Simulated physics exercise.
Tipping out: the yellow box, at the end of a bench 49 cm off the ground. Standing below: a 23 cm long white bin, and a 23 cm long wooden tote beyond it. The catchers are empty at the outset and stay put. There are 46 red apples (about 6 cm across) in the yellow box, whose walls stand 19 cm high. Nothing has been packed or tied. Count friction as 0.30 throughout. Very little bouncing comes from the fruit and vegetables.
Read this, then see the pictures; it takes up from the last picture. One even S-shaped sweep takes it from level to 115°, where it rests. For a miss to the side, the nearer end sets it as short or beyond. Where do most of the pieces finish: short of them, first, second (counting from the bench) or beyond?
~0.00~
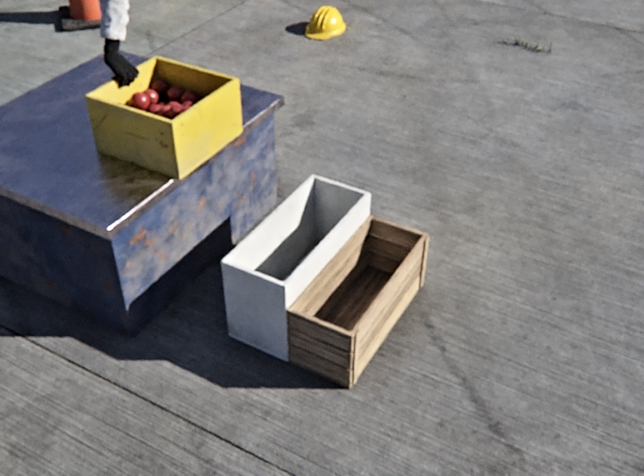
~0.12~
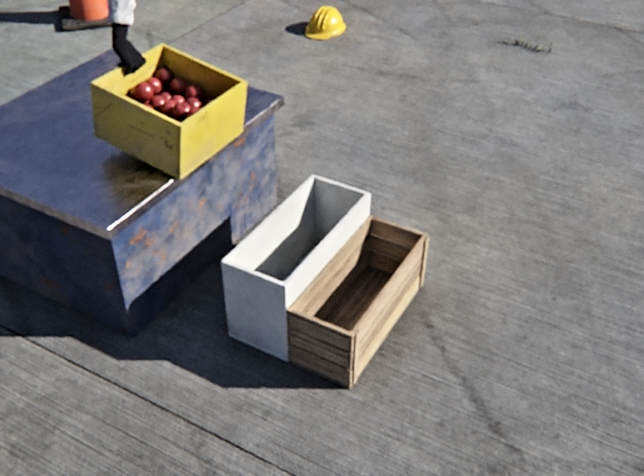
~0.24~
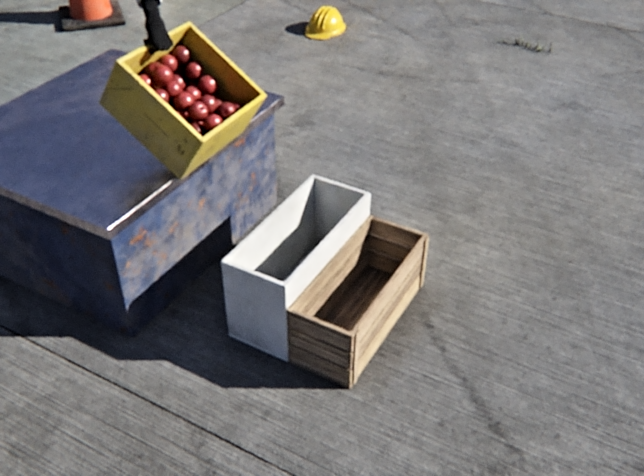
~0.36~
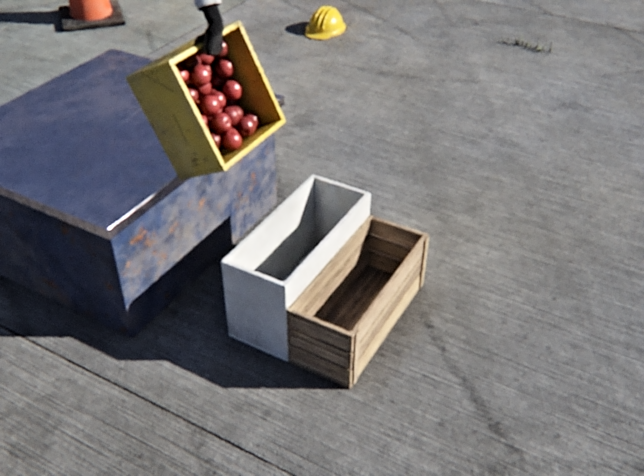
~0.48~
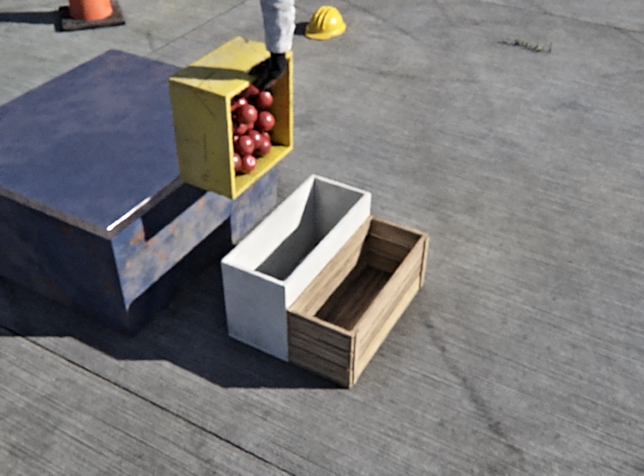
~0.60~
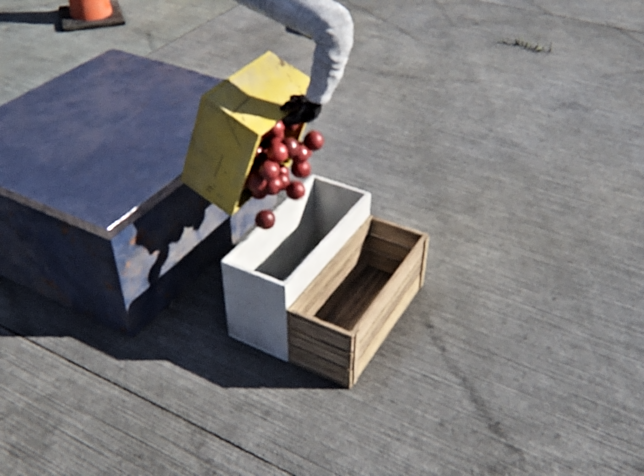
First.
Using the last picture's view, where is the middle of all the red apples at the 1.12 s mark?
Estimated centre in the last picture: (305, 289).
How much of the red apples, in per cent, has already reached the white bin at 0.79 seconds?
By that time, roughly 50 percent.
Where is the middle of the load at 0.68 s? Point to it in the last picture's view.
Centre: About (279, 188).
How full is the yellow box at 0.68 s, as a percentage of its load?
45 %.
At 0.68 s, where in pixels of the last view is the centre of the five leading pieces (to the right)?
At about (323, 210).
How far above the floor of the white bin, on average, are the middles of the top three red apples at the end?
Roughly 15 cm.
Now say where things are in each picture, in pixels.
In the first frame (we follow the rim corner now nearest the camera), yellow box at (170, 121); white bin at (283, 284); tilt 0°; nothing out yet.
Yellow box at (179, 124); tilt 9°, in the second frame.
Yellow box at (201, 138); tilt 33°, in the third frame.
Yellow box at (224, 166); tilt 63°, in the fourth frame.
Yellow box at (234, 195); tilt 91°, in the fifth frame.
Yellow box at (234, 213); white bin at (283, 284); tilt 111°; 12 out, the lowest apple at (265, 220), in the sixth frame.
After 0.68 s, tilt 115°; 21 still in the yellow box, 4 in the white bin and 21 in the air.
After 0.79 s, tilt 115°; 8 still in the yellow box, 22 in the white bin, 1 in the wooden tote and 15 in the air.
After 0.93 s, tilt 115°; 35 in the white bin, 3 in the wooden tote and 8 in the air.
Outcome (at 1.12 s), 39 in the white bin, 5 in the wooden tote, 1 on the ground short of the white bin and 1 on the ground beyond the wooden tote.
